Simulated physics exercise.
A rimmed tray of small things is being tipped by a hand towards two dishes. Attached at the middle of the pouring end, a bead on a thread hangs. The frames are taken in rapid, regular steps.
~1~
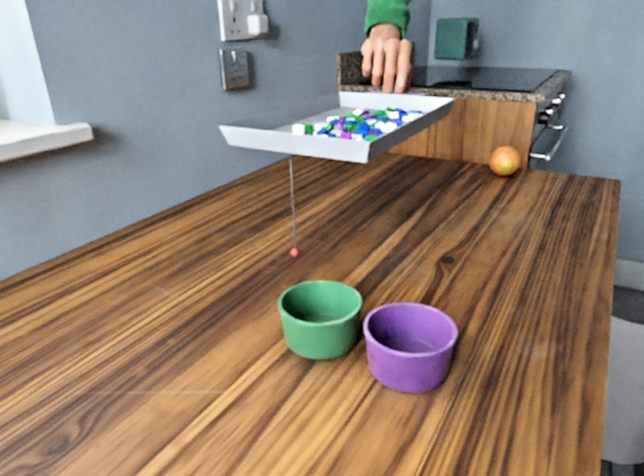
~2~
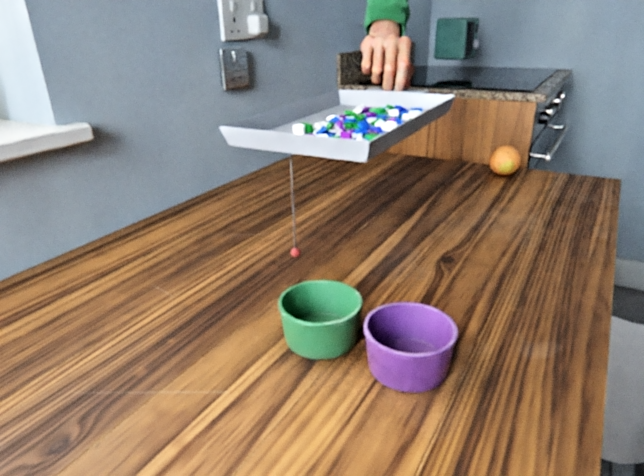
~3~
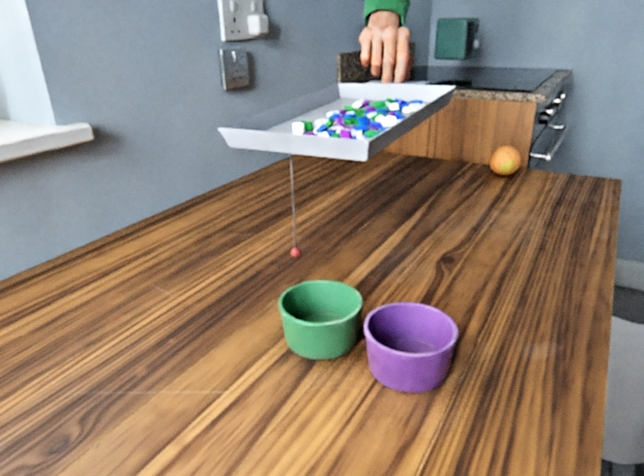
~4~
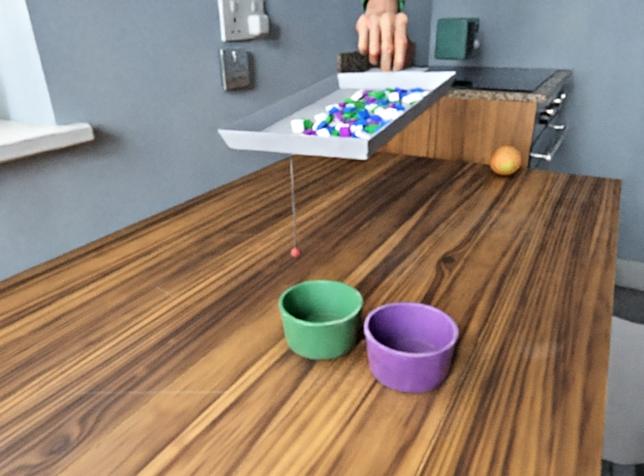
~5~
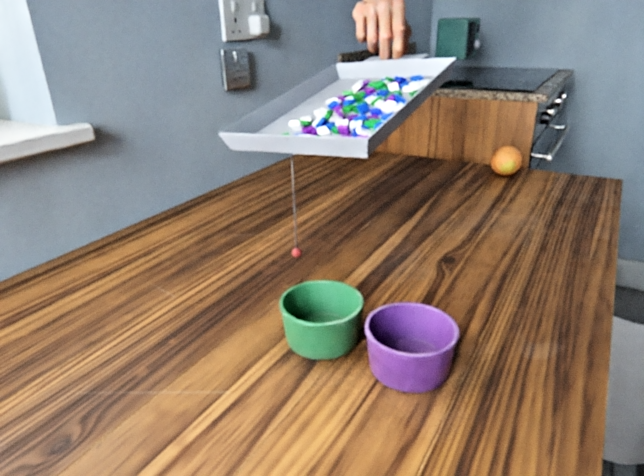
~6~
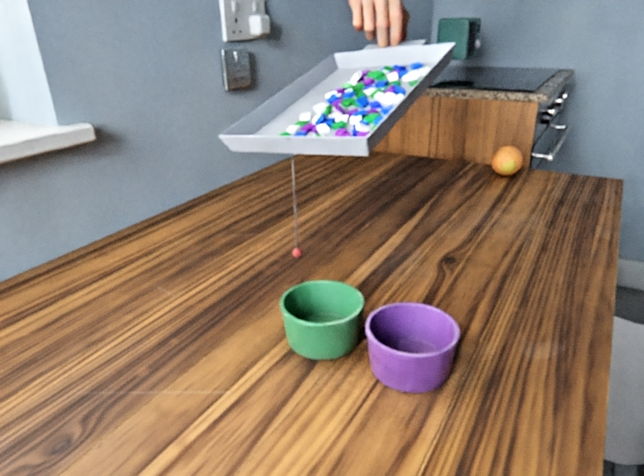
A hand raised the far end of a white tray of small colourful pieces, tilting it gradually above a wooden table, while a red bead hung on its thread near the green and purple dishes.
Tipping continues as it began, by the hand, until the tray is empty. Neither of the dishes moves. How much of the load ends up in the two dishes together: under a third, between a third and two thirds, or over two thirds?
Together the dishes get under a third of it.
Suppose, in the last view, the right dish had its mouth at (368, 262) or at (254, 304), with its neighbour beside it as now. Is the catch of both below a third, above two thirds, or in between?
For the first try it's below one third, and for the second it's below one third.
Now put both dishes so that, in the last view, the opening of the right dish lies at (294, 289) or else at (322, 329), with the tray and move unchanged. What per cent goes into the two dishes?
It comes to near 70 per cent the first time and near 10 per cent the second time.
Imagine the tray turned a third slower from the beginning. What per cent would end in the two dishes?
Around 0 in every hundred.
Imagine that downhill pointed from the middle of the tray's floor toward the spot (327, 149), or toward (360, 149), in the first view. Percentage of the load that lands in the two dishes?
Case one 60 %; case two 20 %.
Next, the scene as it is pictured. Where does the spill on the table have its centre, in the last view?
Somewhere near (223, 300), I think.
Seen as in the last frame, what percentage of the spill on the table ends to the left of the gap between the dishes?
Left share: Some 100 per cent.
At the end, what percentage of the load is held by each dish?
So the left dish keeps 0 per cent, and the right one keeps 0 per cent.
Shortly afterwards, tray tipped steeply; all but a few on the tray; only a few in the air.
Next, tray tipped right over; near half on the tray; near a third outside both; near a quarter in the air.
Some moments later, tray tipped past a quarter turn; only a few in the left dish; all but a few outside both.
In the end, tray tipped past a quarter turn; none at all in the right dish; only a few in the left dish; all but a few outside both.
